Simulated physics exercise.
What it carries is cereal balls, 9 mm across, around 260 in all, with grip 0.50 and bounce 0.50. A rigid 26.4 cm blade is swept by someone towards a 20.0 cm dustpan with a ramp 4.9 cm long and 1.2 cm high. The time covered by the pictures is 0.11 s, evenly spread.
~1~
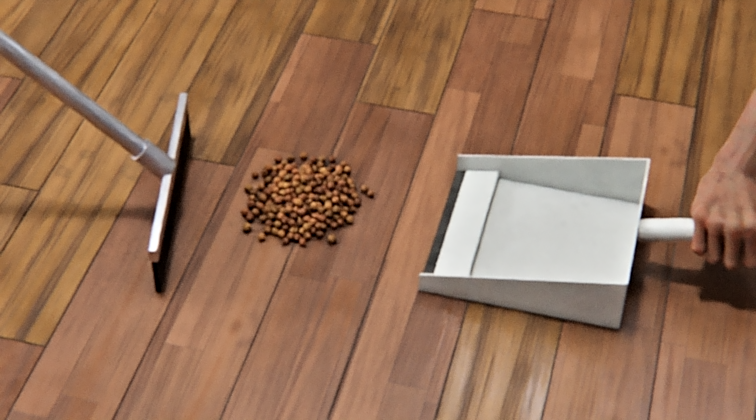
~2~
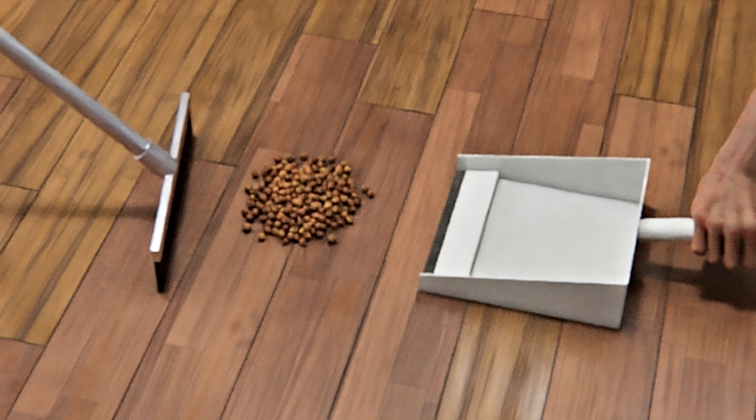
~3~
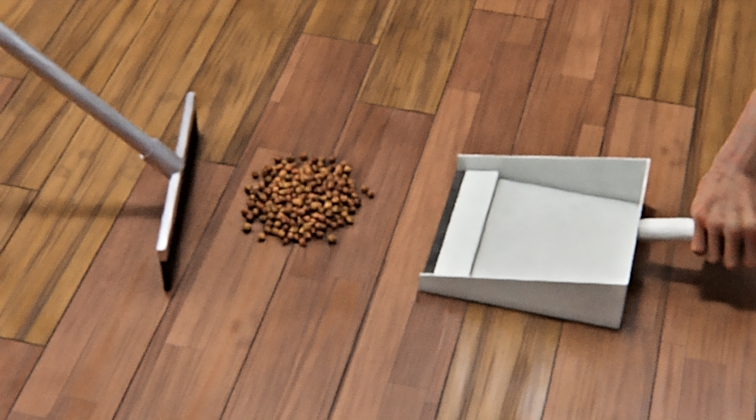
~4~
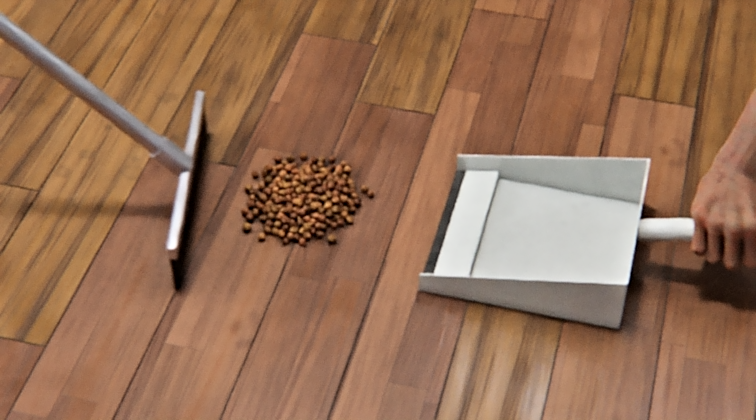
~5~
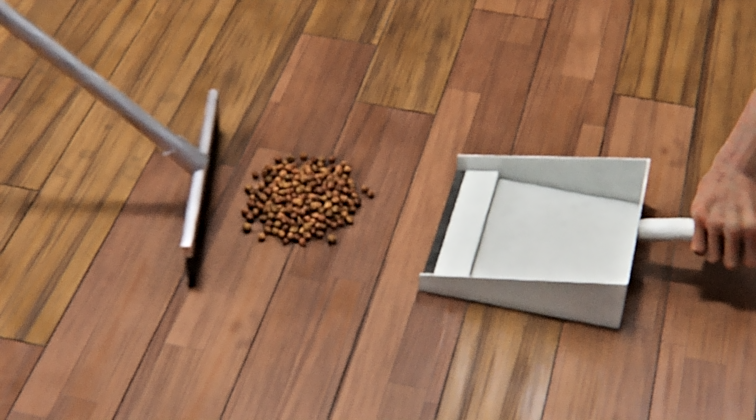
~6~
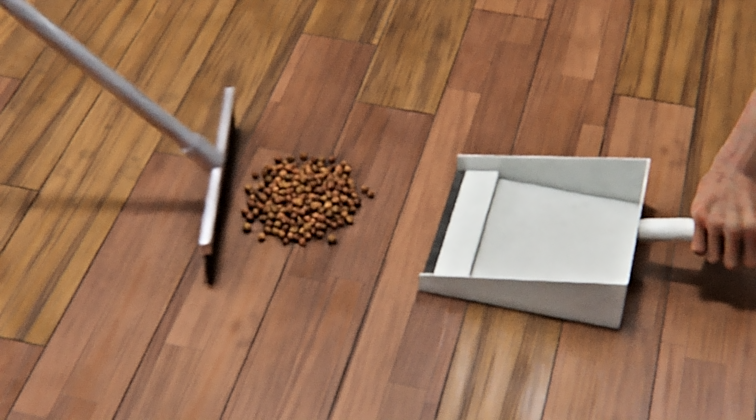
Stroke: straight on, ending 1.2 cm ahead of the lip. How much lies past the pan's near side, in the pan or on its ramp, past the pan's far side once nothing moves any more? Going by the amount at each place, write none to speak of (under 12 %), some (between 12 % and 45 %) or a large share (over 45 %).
Near side: None to speak of, pan: Some, far side: Some.
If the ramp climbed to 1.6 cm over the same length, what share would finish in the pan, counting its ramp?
It would be roughly 35 percent.
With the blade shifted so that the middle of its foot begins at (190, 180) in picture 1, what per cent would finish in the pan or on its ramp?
Some 40 per cent.
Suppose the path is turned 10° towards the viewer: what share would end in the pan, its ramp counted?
I'd expect close to 40 percent.
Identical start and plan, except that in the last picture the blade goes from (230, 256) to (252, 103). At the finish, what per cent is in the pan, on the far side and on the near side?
Pan 55; far 25; near 0.
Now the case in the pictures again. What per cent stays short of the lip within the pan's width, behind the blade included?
30 per cent.
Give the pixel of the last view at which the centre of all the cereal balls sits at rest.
Somewhere near (462, 185) in the last picture.
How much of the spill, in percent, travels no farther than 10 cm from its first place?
It comes to near 0 percent.
Then, 0.15 s after the last picture, middle of the blade 14 cm from the lip; 0 % over the lip, far side 5 %, near side 0 %.
Then, 0.25 s after the last picture, middle of the blade 6 cm from the lip; 0 % over the lip, far side 20 %, near side 0 %.
Then, 0.48 s after the last picture, middle of the blade 4 cm from the lip; 40 % over the lip, far side 30 %, near side 0 %.
In the end, near side 0 %, pan 40 %, far side 30 %, in front of the lip or behind the blade 30 %.
